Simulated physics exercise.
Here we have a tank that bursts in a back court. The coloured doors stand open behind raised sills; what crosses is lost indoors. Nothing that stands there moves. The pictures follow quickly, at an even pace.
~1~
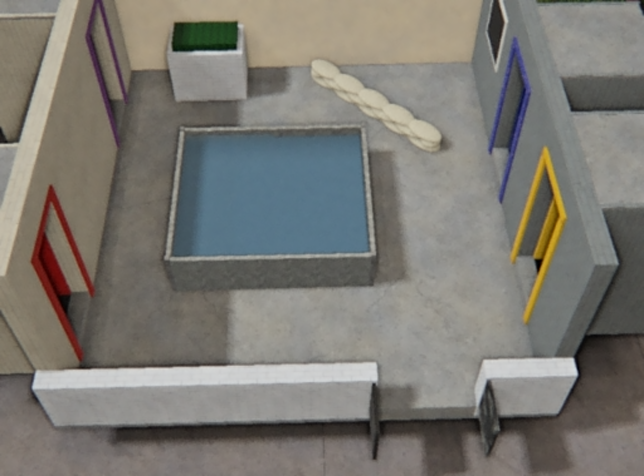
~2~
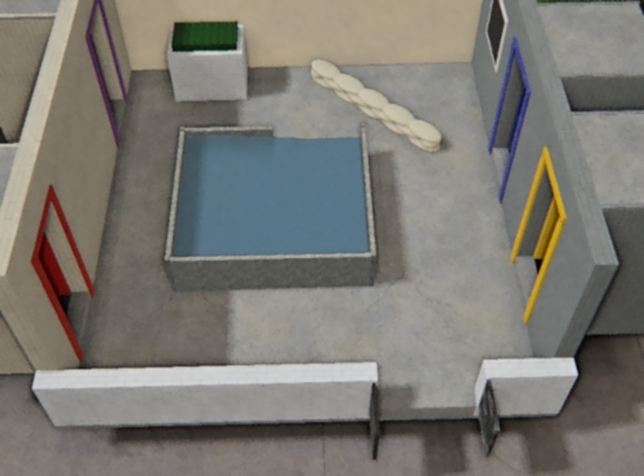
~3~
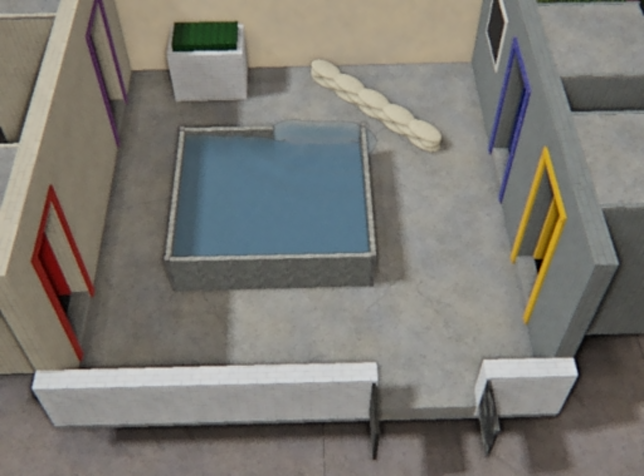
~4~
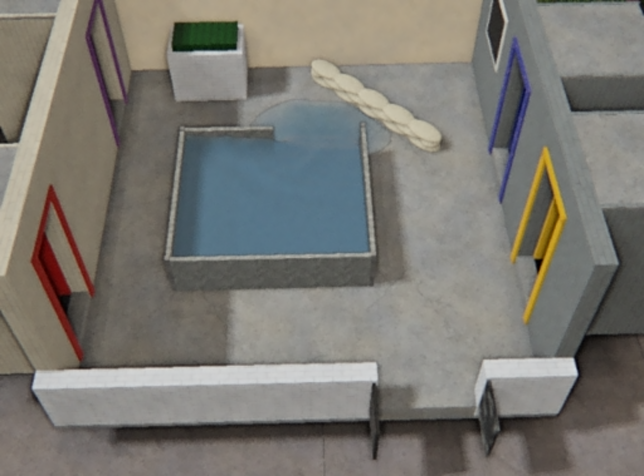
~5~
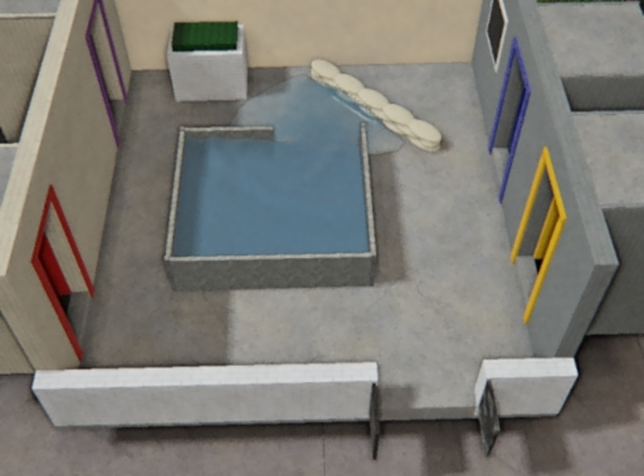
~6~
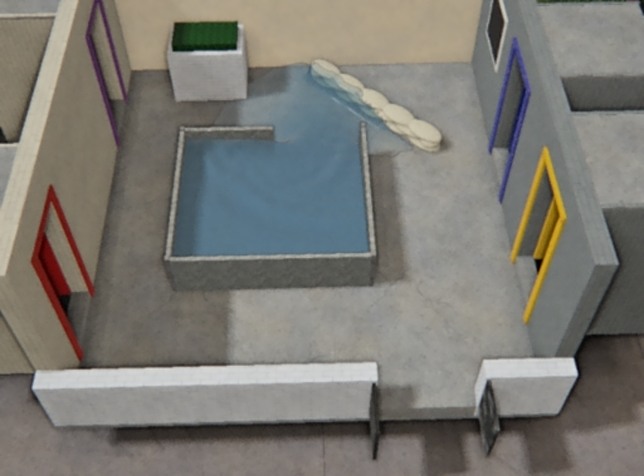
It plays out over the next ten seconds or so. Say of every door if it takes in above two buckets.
One by one: The yellow door holds within the limit; the purple door floods; the red door holds within the limit; the blue door holds within the limit.
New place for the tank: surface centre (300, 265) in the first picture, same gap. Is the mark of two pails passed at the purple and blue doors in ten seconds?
My reading: The purple door passes that mark, the blue door lets more in.
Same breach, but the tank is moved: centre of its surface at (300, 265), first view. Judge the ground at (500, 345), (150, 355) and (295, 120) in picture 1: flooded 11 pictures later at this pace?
One after the other: No water, clear, covered.
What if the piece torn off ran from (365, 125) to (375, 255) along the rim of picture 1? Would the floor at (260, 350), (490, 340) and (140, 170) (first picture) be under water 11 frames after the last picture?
One after the other: Clear, awash, not flooded.
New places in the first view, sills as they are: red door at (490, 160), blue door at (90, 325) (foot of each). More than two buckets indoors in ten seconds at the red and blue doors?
One by one: The red door stays under; the blue door takes less.
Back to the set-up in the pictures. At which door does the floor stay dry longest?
It is the red-painted one.
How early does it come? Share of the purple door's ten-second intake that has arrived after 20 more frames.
Close to 0 %.
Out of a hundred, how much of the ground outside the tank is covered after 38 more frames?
Roughly 85 per cent.
A moment on, water covers 15 % of the floor; the yellow door not reached, the purple door not reached, the red door not reached, the blue door not reached.
Next, water covers 35 % of the floor; the yellow door not reached, the purple door wet at the sill, nothing in, the red door not reached, the blue door not reached.
Then, water covers 60 % of the floor; the yellow door wet at the sill, nothing in, the purple door wet at the sill, nothing in, the red door not reached, the blue door wet at the sill, nothing in.
Later, water covers 85 % of the floor; the yellow door wet at the sill, nothing in, the purple door over two buckets in, the red door wet at the sill, nothing in, the blue door wet at the sill, nothing in.
In the end, water covers 95 % of the floor; the yellow door wet at the sill, nothing in, the purple door far over two buckets in, the red door under two buckets in, the blue door wet at the sill, nothing in.
